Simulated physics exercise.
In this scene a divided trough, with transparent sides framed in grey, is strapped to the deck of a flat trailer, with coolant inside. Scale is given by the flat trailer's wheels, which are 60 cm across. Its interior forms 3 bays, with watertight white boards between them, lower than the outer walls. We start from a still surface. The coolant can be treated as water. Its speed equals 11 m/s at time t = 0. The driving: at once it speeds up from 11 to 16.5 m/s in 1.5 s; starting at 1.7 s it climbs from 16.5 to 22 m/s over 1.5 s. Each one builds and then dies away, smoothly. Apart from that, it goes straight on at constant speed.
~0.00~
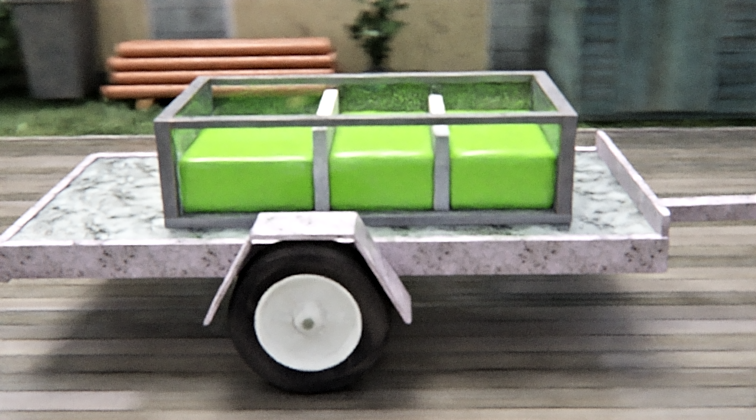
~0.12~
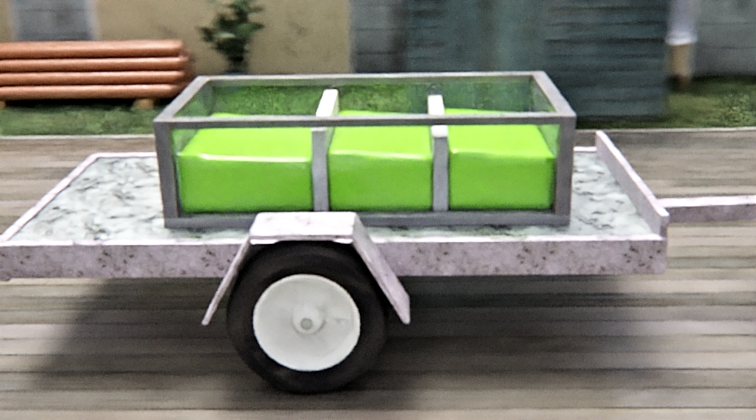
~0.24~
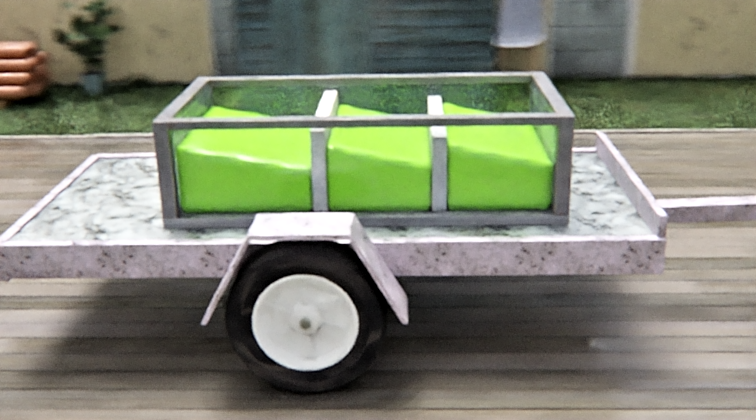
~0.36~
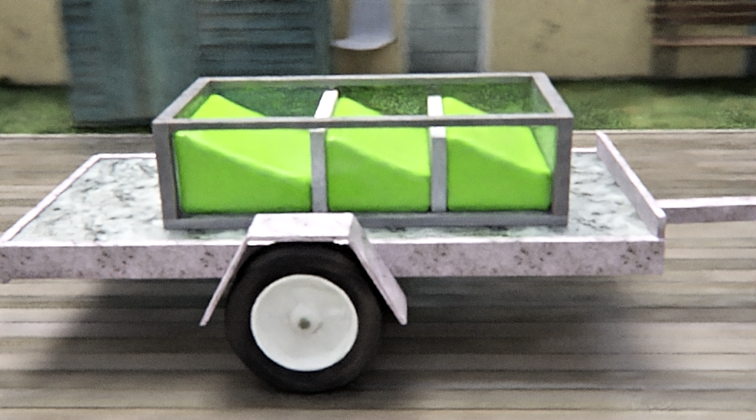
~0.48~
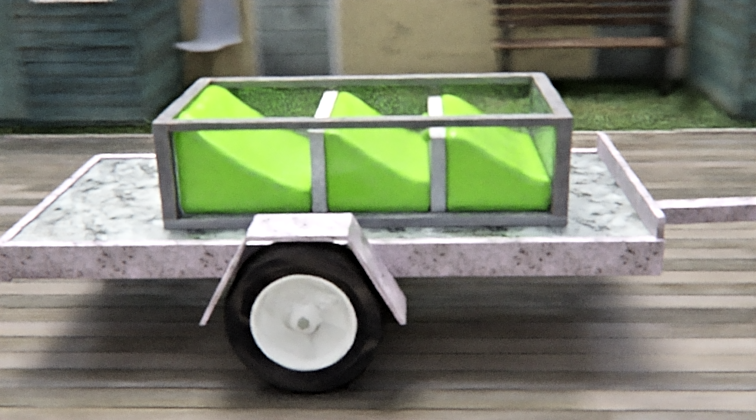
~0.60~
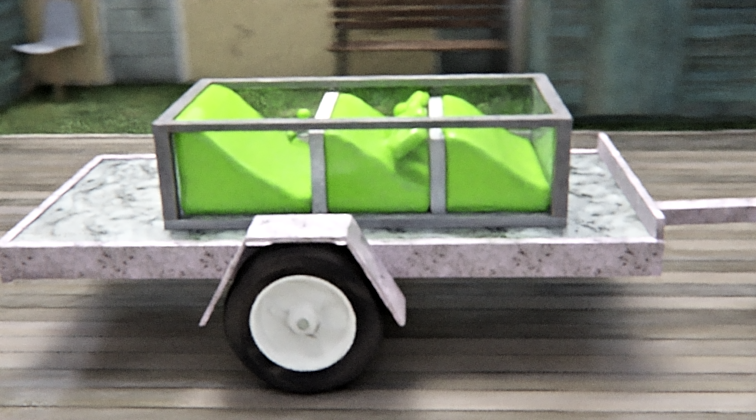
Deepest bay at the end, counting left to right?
The first one.
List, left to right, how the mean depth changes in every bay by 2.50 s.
From the left: 1 up, 0, 4 down.
By 1.40 s left to right it is 24, 24, 21 cm deep; 1 per cent has gone over the back.
By 2.50 s left to right it is 25, 24, 20 cm deep; 2 per cent has gone over the back.
By 3.70 s left to right it is 25, 23, 20 cm deep; 3 per cent has gone over the back.
By 6.18 s left to right it is 25, 23, 20 cm deep; 3 per cent has gone over the back.
